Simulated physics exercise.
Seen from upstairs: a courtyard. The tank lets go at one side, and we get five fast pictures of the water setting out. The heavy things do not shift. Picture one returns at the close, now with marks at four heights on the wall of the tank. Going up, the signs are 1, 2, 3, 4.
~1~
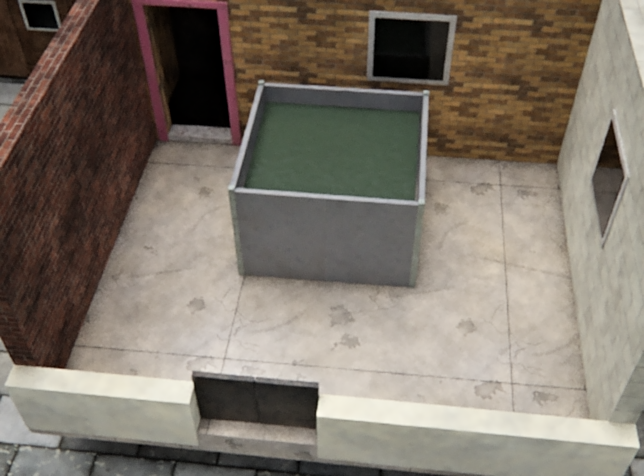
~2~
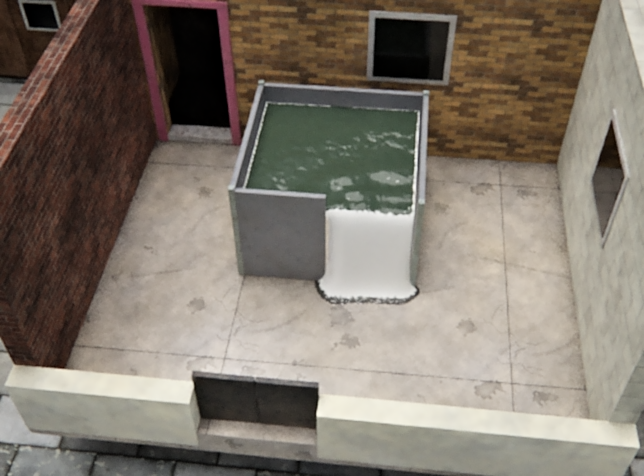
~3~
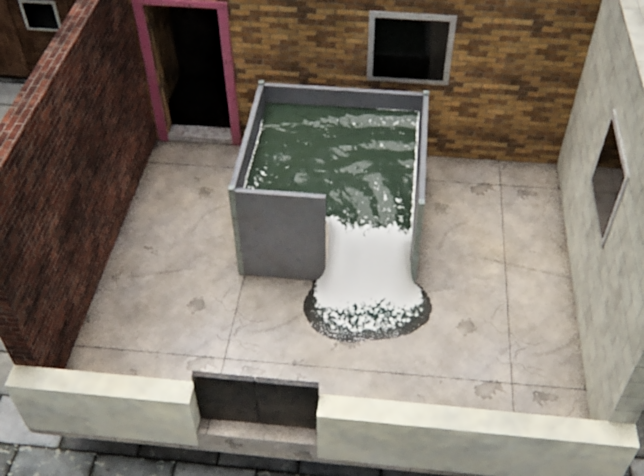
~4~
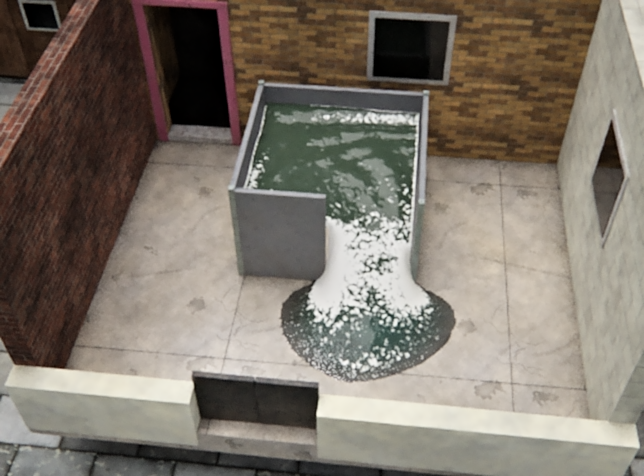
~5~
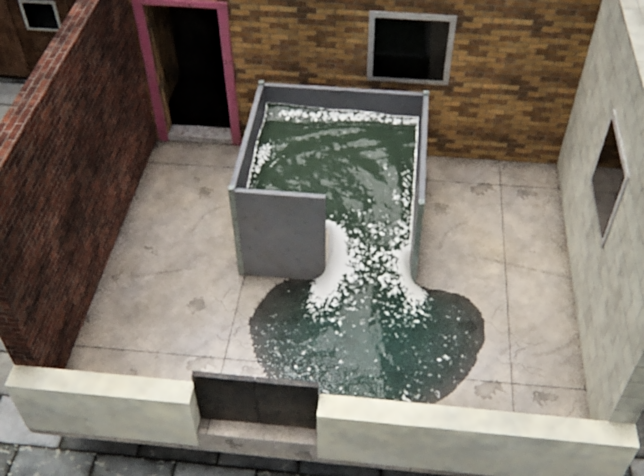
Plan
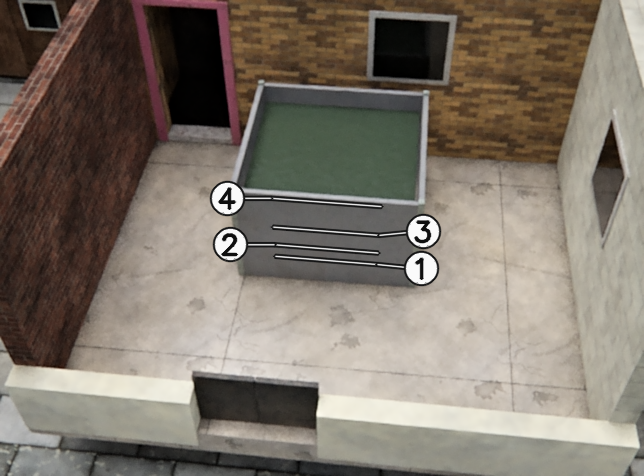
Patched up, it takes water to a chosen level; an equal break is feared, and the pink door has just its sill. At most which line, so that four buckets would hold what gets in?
1 will do.
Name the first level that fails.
It is 2.
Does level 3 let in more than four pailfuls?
Yes, that goes wrong.
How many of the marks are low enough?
One.
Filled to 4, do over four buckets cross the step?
Yes, that goes wrong.
On the marked copy, 1 at (326, 260); 2 at (326, 248); 3 at (325, 231); 4 at (325, 202); from the bottom up 1, 2, 3, 4.
If 1 is chosen, a splash gets over, under a bucket.
If 2 is chosen, about 9 bucketfuls get in.
If 3 is chosen, dozens of bucketfuls pour in.
If 4 is chosen, dozens of bucketfuls pour in.
